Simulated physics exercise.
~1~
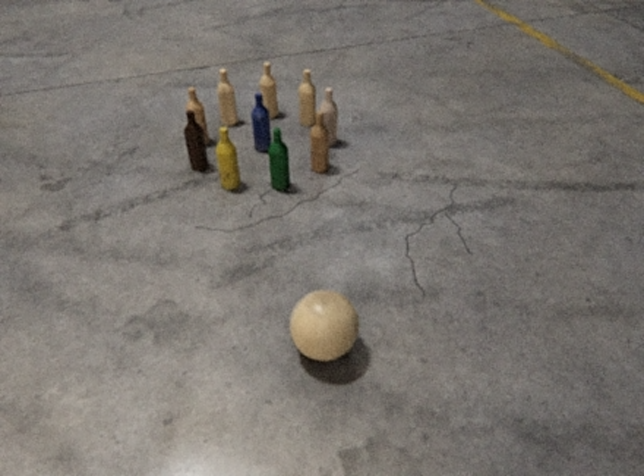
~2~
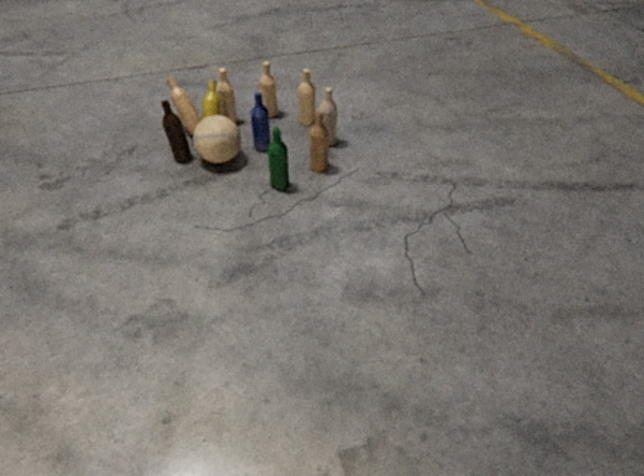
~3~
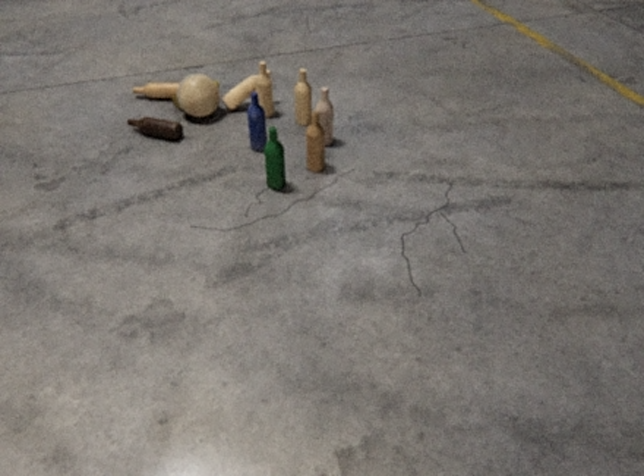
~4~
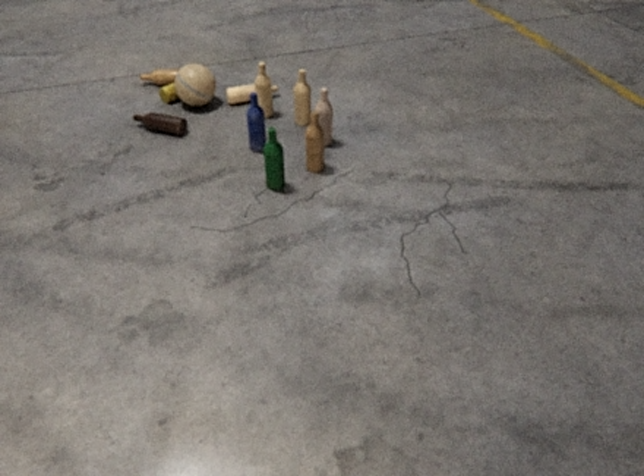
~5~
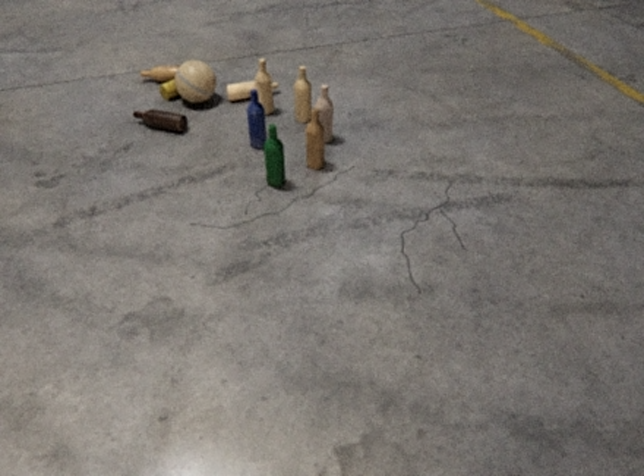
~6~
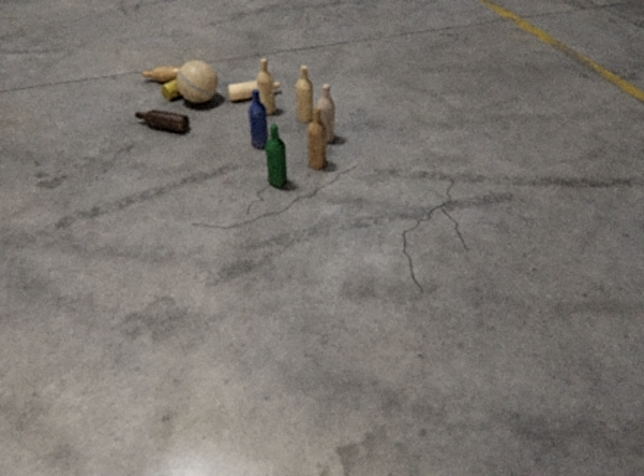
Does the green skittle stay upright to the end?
Yes, the green skittle is still standing at the end. The ball went past on its left and toppled other skittles instead.
